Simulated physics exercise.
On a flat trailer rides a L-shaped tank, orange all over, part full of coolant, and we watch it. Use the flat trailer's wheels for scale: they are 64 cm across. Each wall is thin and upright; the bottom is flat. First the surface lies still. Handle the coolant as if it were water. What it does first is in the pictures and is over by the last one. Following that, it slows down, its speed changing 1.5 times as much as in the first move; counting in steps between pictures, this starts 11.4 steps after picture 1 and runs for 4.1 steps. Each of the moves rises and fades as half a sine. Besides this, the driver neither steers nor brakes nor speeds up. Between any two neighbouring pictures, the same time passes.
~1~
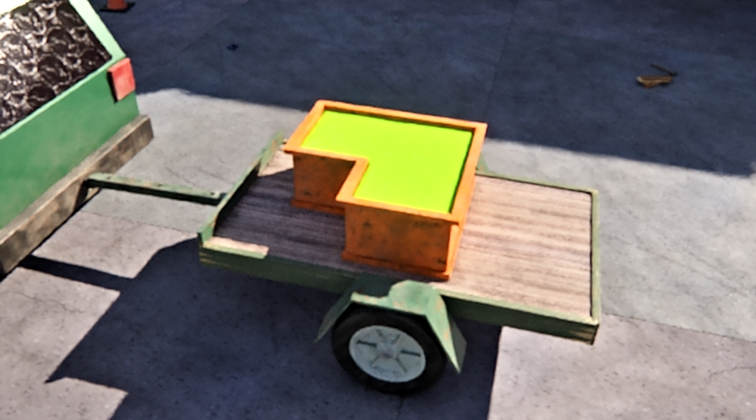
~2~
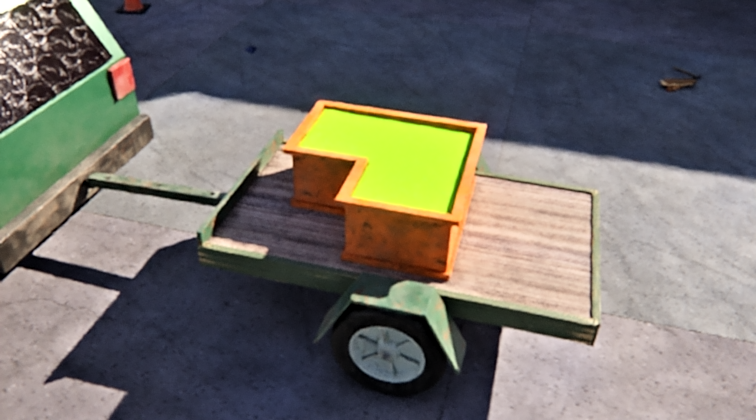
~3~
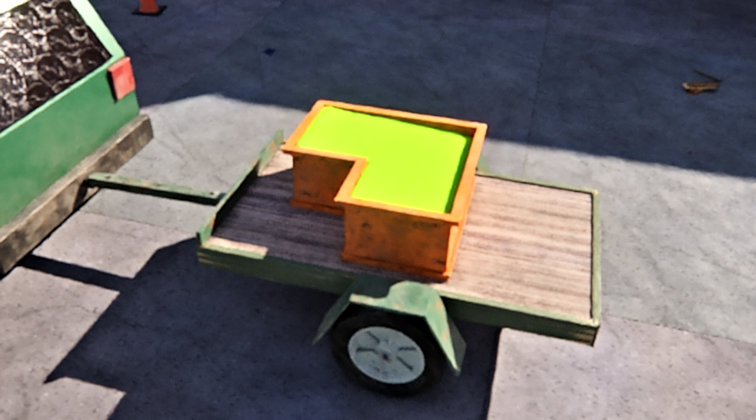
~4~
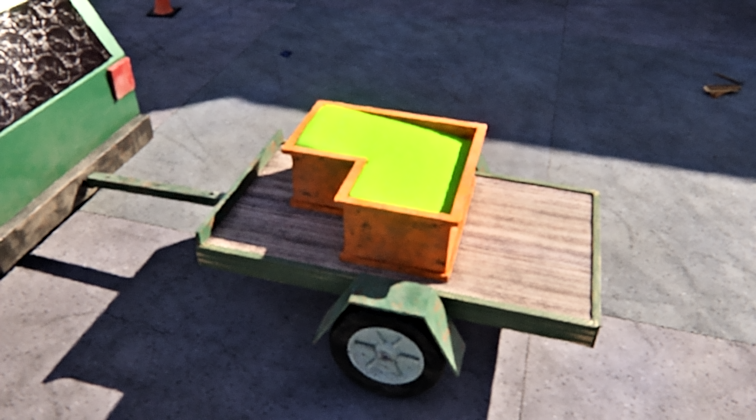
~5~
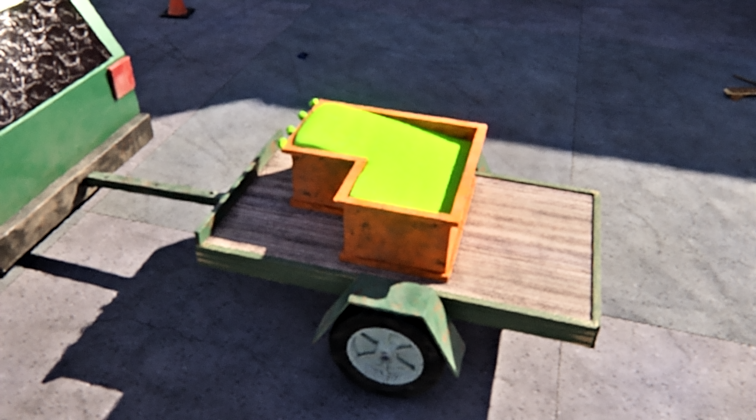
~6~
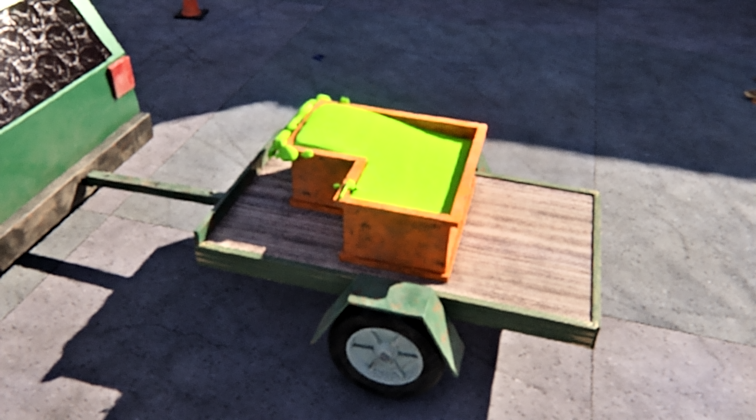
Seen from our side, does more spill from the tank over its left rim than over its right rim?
Yes.
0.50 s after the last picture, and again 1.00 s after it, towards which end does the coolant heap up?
Earlier it favours the rear side, later the forward side.
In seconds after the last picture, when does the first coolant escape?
At roughly 0.2 s.
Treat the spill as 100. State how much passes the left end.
Near 50 per cent of the spill.
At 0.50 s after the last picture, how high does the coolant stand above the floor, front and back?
Front level 32 cm, back level 36 cm.
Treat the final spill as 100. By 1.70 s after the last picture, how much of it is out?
Near 70 in a hundred.
Then, 0.50 s later than the final frame, the surface is 32 cm up at the front and 36 cm at the back; 1 per cent is out, over the left end, a little elsewhere.
Then, 1.00 s later than the final frame, the surface is 40 cm up at the front and 30 cm at the back; 1 per cent is out, over the left end and the far side.
Then, 1.70 s later than the final frame, the surface is 30 cm up at the front and 34 cm at the back; 6 per cent is out, over the left end, a little elsewhere.
Then, 4.13 s later than the final frame, 9 per cent is out, over the left end and the near side, a little elsewhere; the left end has passed 4 per cent and the right end 1.
